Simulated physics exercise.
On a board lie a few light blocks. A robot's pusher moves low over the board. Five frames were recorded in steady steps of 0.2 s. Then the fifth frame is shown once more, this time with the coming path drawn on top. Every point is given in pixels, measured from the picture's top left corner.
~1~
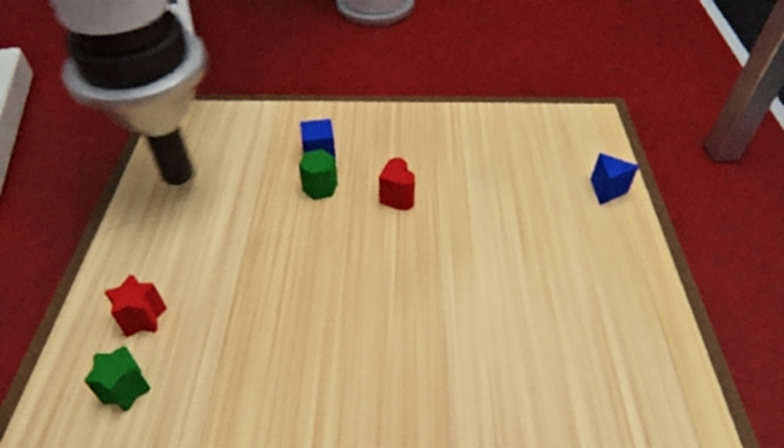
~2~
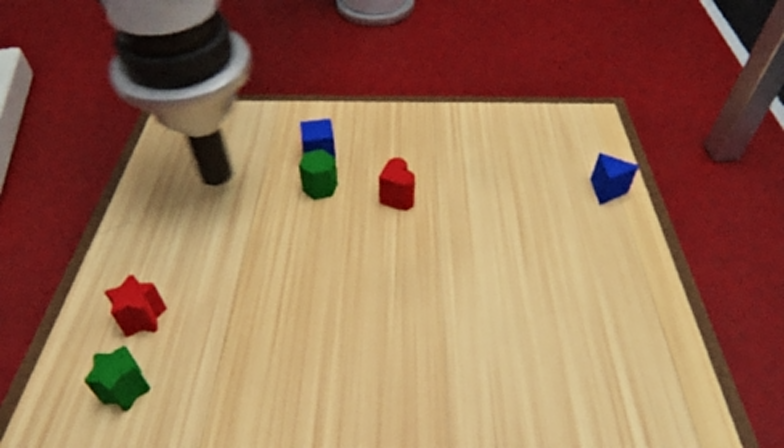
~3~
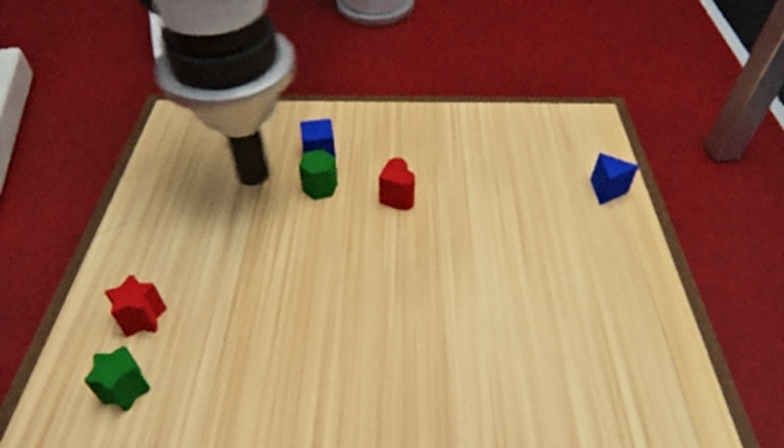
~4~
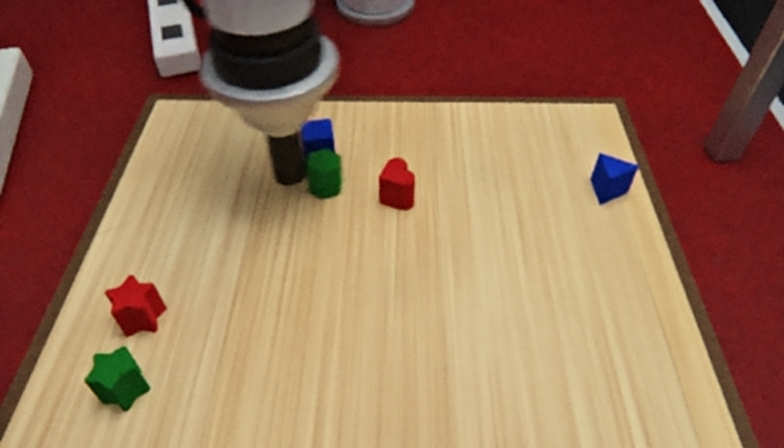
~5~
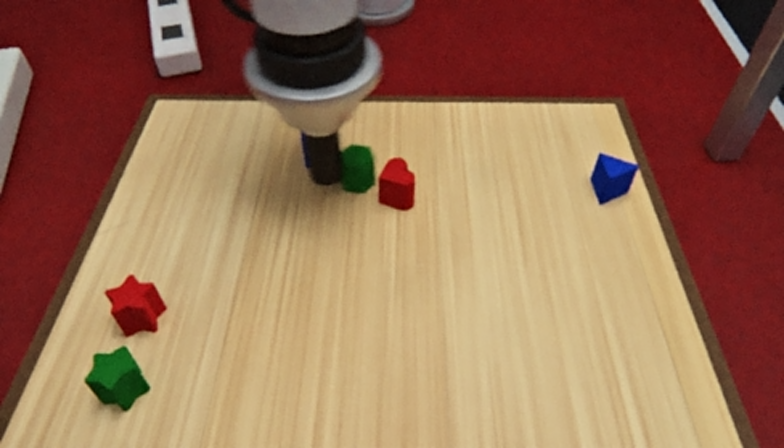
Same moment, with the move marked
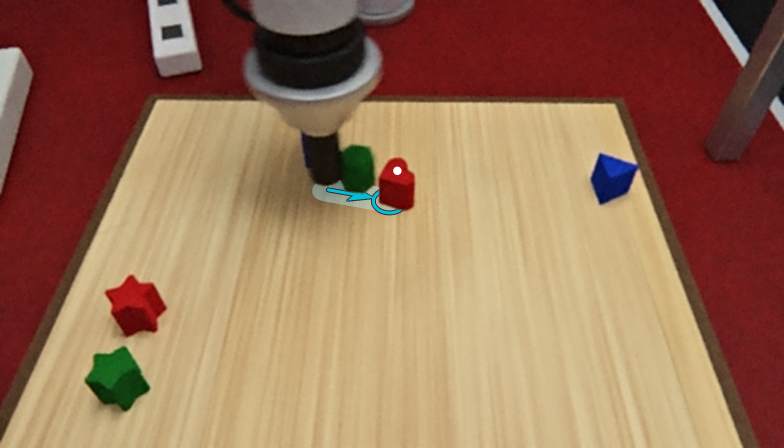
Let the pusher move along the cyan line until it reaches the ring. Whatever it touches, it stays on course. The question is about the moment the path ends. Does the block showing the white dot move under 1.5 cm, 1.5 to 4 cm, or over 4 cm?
The best fit is 1.5 to 4 cm.
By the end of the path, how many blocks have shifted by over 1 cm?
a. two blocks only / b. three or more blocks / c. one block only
It's a.
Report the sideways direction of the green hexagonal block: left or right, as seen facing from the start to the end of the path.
Facing the way the path runs, start to end, you'll find the green hexagonal block has shifted left.
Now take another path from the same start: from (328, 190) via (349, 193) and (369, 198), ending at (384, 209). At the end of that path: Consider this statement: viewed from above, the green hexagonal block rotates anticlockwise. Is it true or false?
The claim holds.
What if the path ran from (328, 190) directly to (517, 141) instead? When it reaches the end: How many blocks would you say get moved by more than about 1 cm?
A single block is moved.
The line goes from (328, 190) to (390, 201); the dot is on the red heart block.
On the path given first. Halfway along, pusher at (359, 180); green hexagonal block at (380, 151), turned 35° anticlockwise; red heart block at (401, 170), turned 15° clockwise.
At the end, pusher at (389, 186); blue square piece unmoved; green hexagonal block at (397, 150), turned 85° anticlockwise; red heart block at (426, 170).
